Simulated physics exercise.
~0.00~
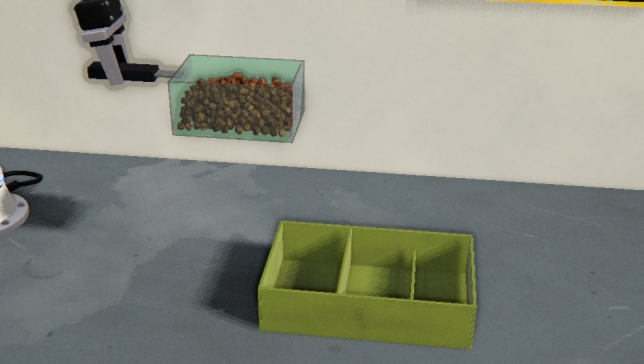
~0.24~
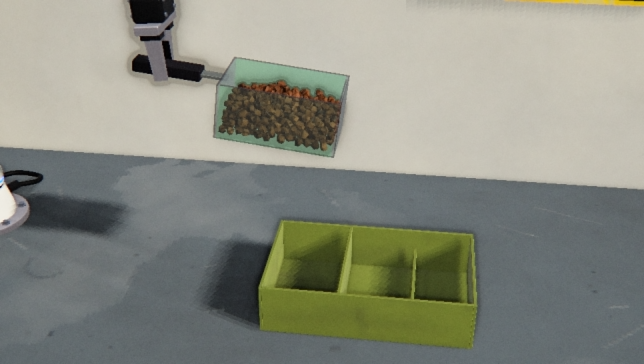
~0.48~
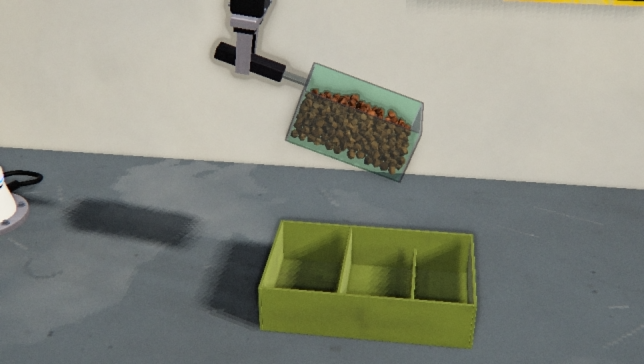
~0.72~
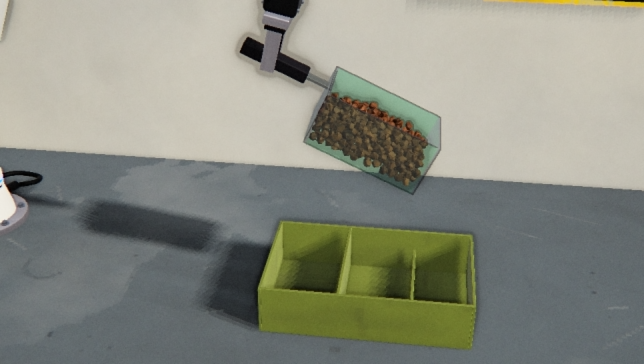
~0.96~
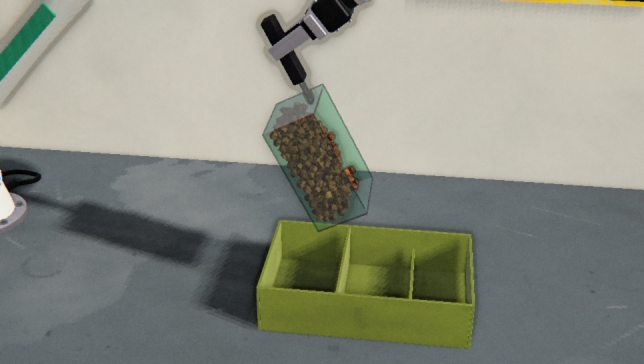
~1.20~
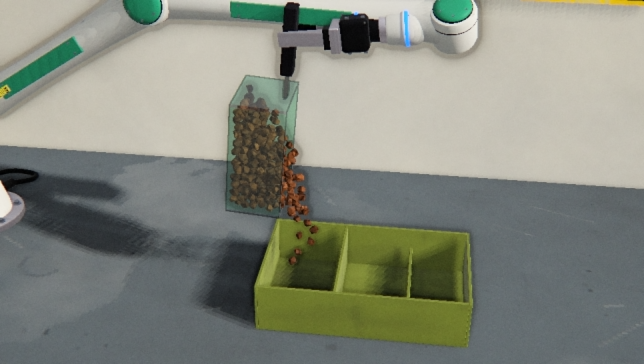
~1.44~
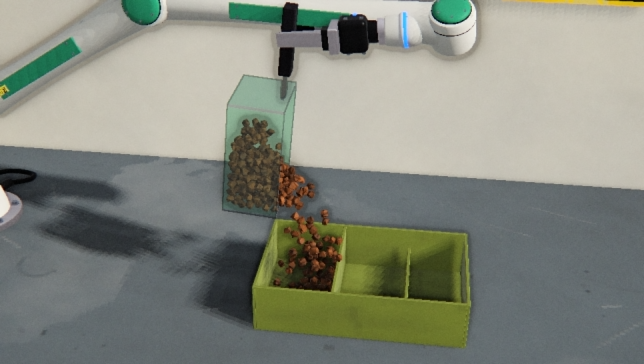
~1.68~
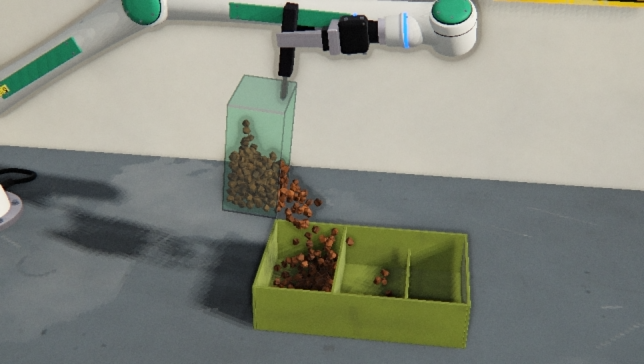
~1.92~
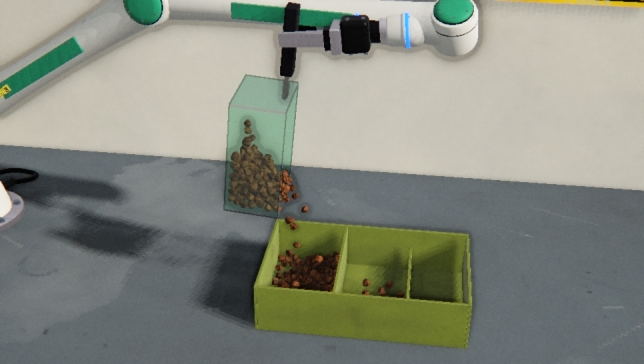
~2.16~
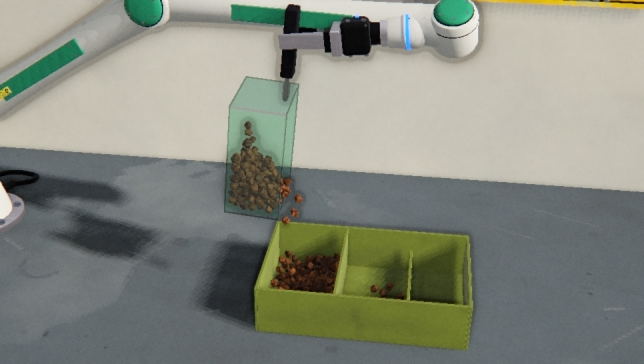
Above a grey table, a robot arm tips a clear box, spilling brown pellets into a green divided crate, many staying inside the box.
